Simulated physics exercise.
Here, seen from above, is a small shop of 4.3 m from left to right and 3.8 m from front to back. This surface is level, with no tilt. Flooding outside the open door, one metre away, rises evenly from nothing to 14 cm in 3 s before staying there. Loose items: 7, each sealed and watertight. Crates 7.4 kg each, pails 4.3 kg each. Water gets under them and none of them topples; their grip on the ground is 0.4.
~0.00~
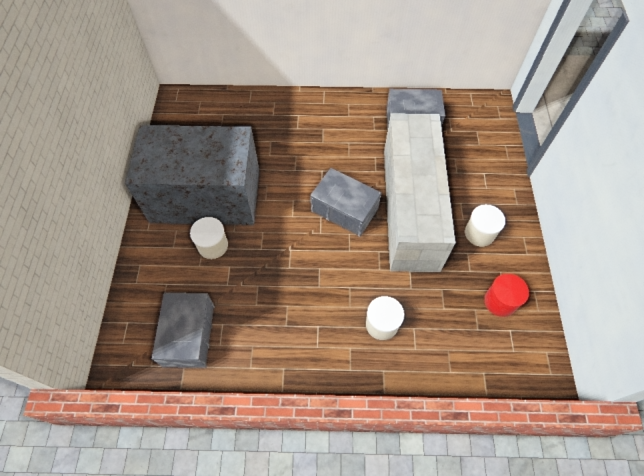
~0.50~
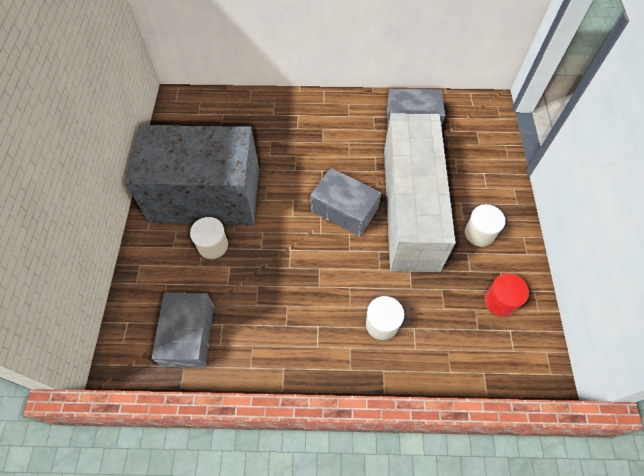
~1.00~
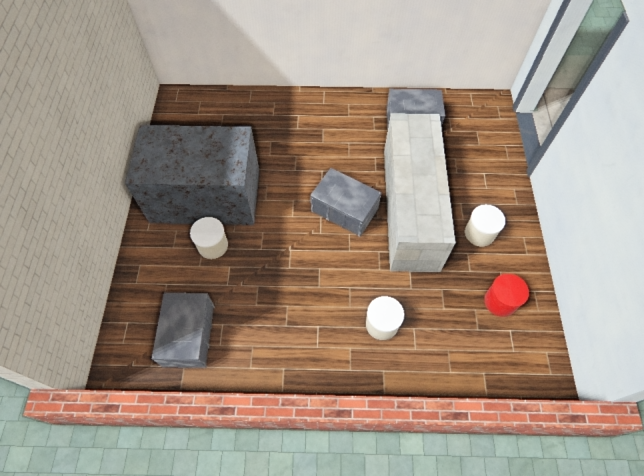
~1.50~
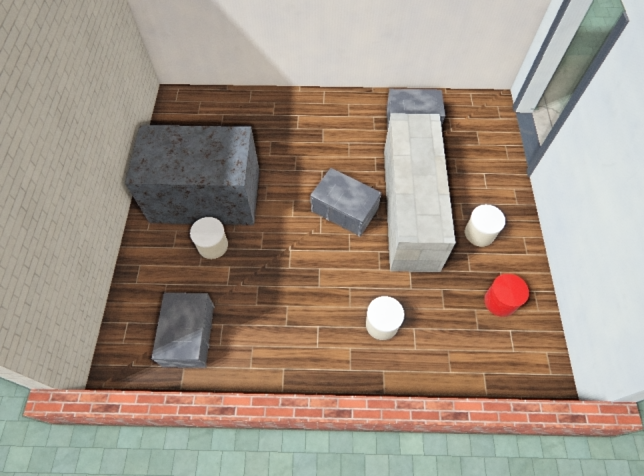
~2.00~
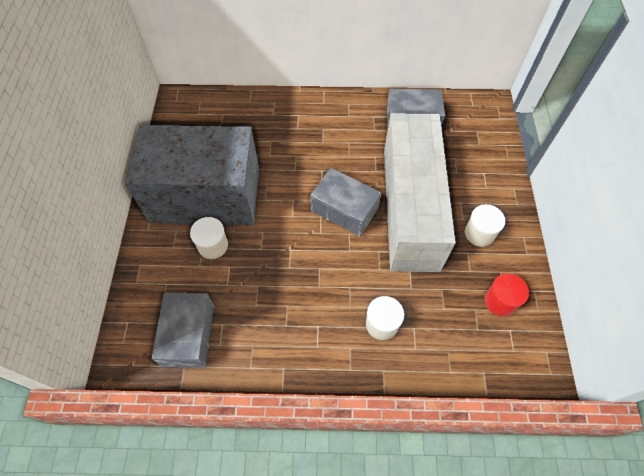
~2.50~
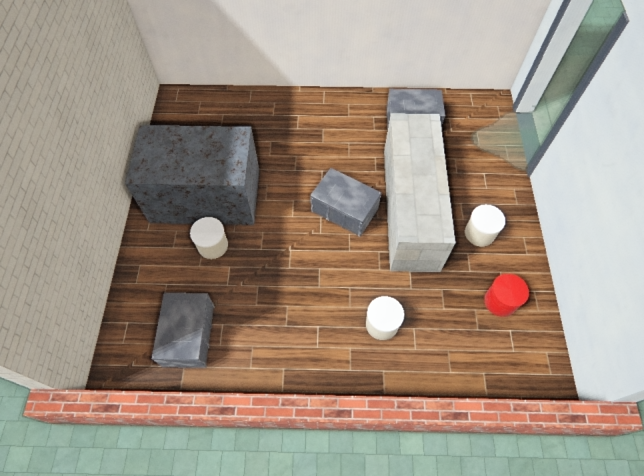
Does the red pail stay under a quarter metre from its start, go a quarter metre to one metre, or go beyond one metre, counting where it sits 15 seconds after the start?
I expect it stays close to its starting spot.
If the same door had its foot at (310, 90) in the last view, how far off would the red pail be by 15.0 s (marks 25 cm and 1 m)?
The red pail would drift a bit.
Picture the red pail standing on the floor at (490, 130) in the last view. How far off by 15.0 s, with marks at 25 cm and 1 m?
In that run it wanders far off.
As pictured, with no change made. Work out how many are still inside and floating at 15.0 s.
3 of them.
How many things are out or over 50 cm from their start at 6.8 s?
Answer: 1.
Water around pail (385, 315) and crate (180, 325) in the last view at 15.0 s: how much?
Roughly 3 and 4 cm.
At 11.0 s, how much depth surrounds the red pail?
About 4 cm.
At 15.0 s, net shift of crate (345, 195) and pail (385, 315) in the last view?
Respectively 20 and 0 centimetres.
After 3.5 s the red pail is near (511, 290), 0.0 m from its start, aground; 0 afloat.
After 6.8 s the red pail is near (511, 290), 0.0 m from its start, aground; 0 afloat.
After 11.0 s the red pail is near (511, 290), 0.0 m from its start, aground; 1 afloat.
After 15.0 s the red pail is near (511, 290), 0.0 m from its start, aground; 3 afloat.
